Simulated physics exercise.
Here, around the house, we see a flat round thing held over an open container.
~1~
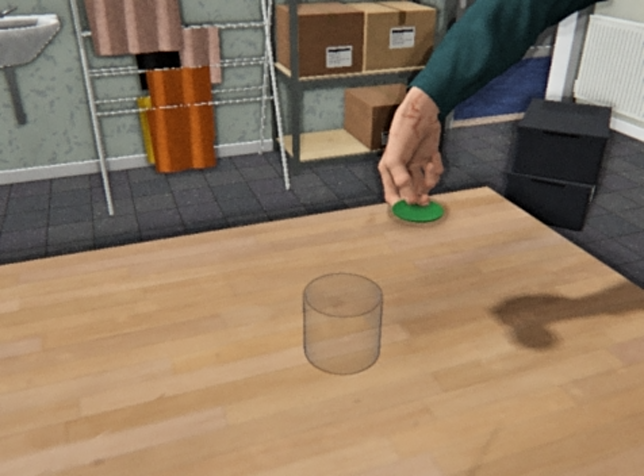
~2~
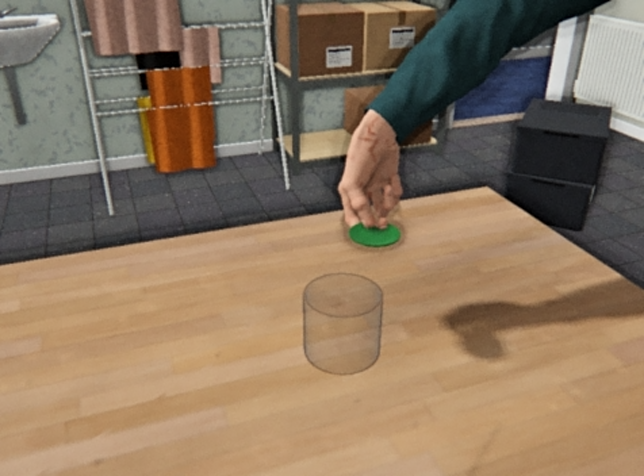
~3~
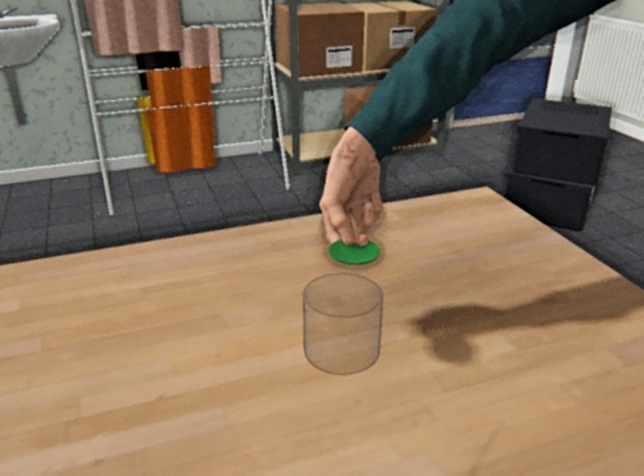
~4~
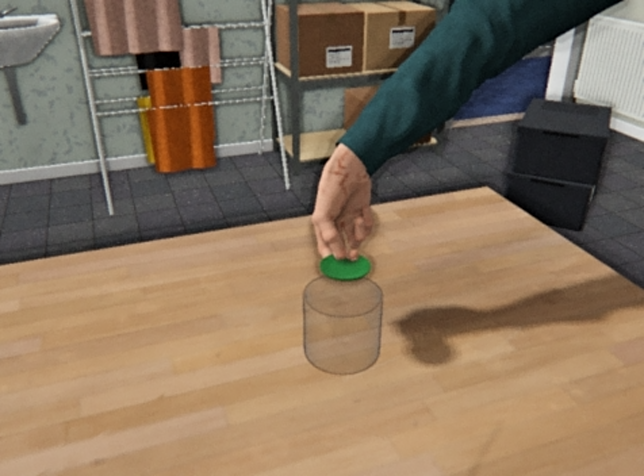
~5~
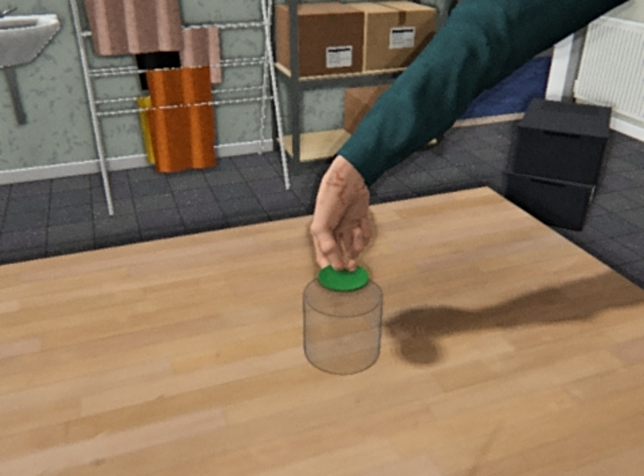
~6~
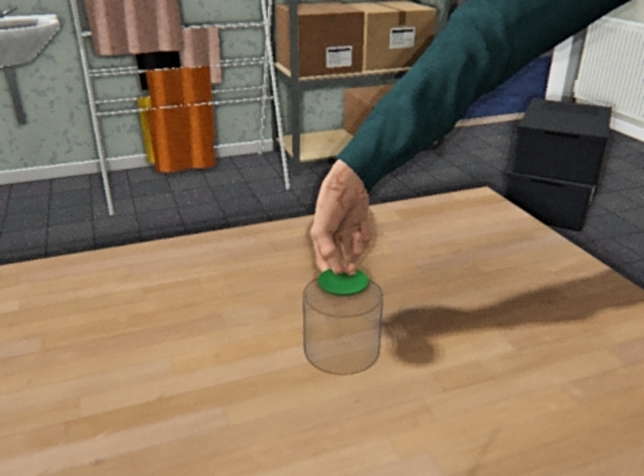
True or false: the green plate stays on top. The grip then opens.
False.
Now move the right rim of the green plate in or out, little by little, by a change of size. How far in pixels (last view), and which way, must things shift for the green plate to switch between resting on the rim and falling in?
The switch happens after a rightward move of 12 pixels.
Then, 0.16 s later than the last frame, green plate dropping near (342, 325).
When it is over, the green plate drops inside, near (342, 344).
